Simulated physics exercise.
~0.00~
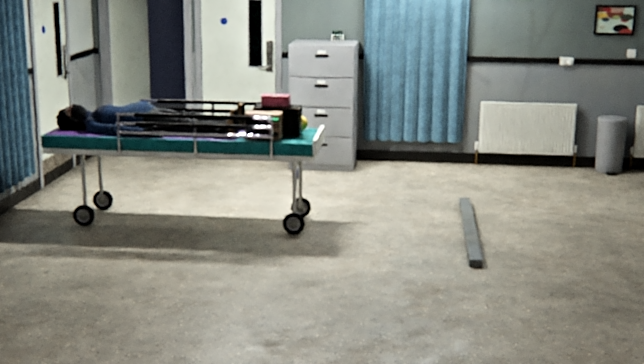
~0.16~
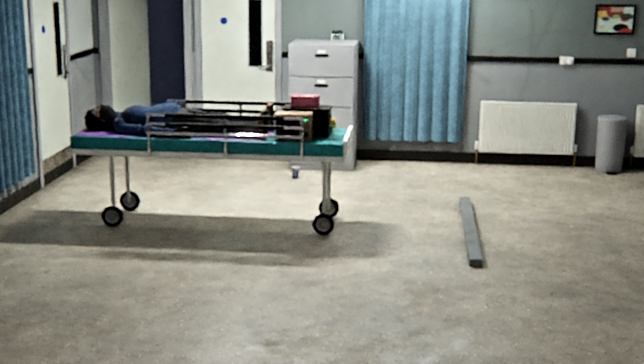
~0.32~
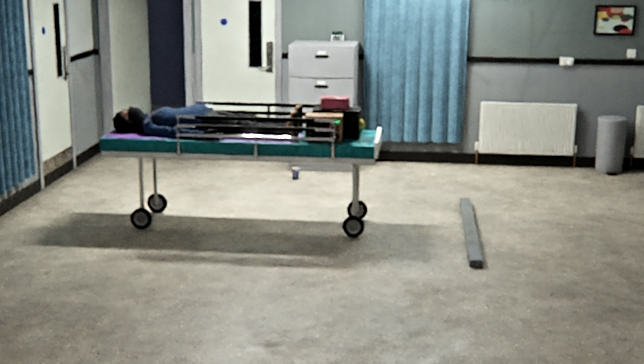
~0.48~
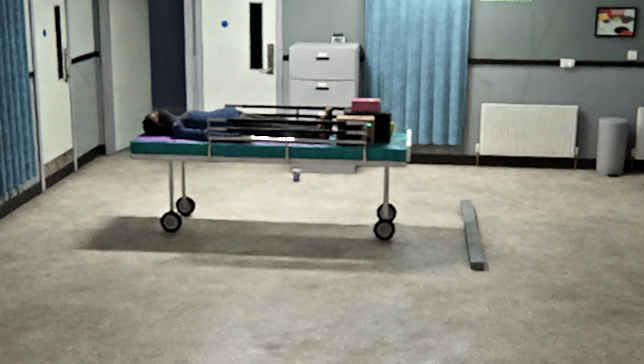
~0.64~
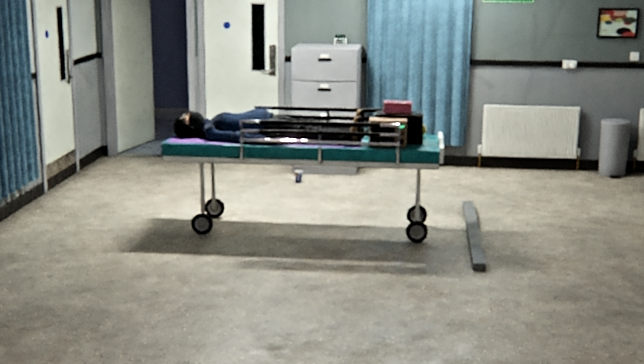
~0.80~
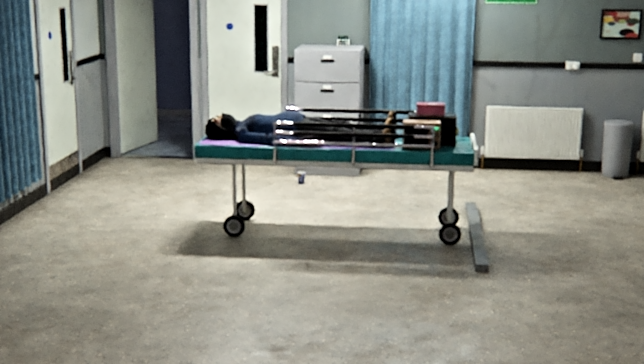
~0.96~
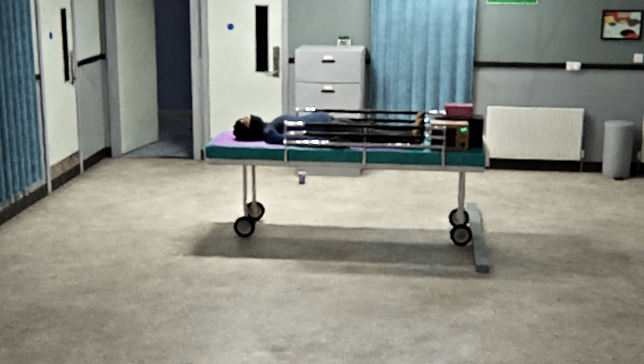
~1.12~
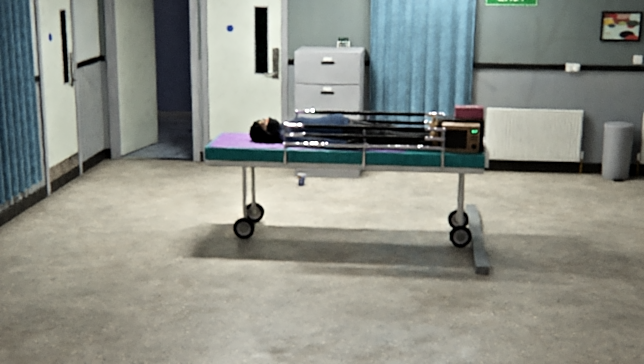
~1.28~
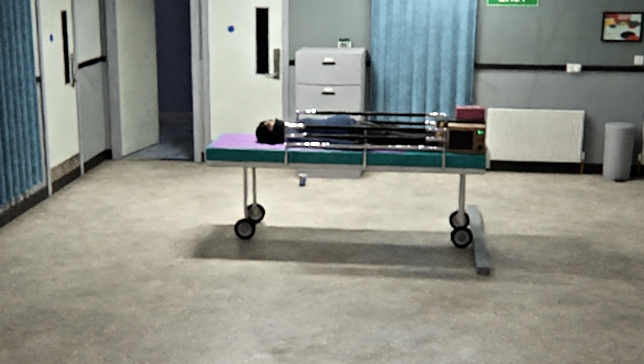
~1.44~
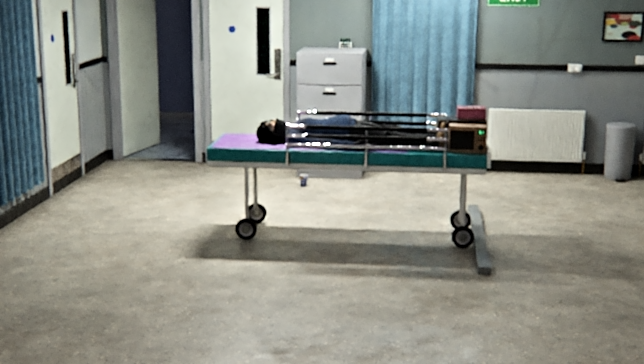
A wheeled ward trolley with a teal and purple mattress carries a limp, dark-haired person in blue, lying head to the left, across a grey-floored hospital room seen from the side by a slightly swaying camera. Dark kit and a pinkish-red box sit at the foot end, behind metal rails. Blue curtains, a grey filing cabinet and a radiator line the room. The trolley rolls steadily right until its leading wheels meet a low grey sill and it stops, staying level. The body slides a little further footward, then settles, with the box and kit still aboard.
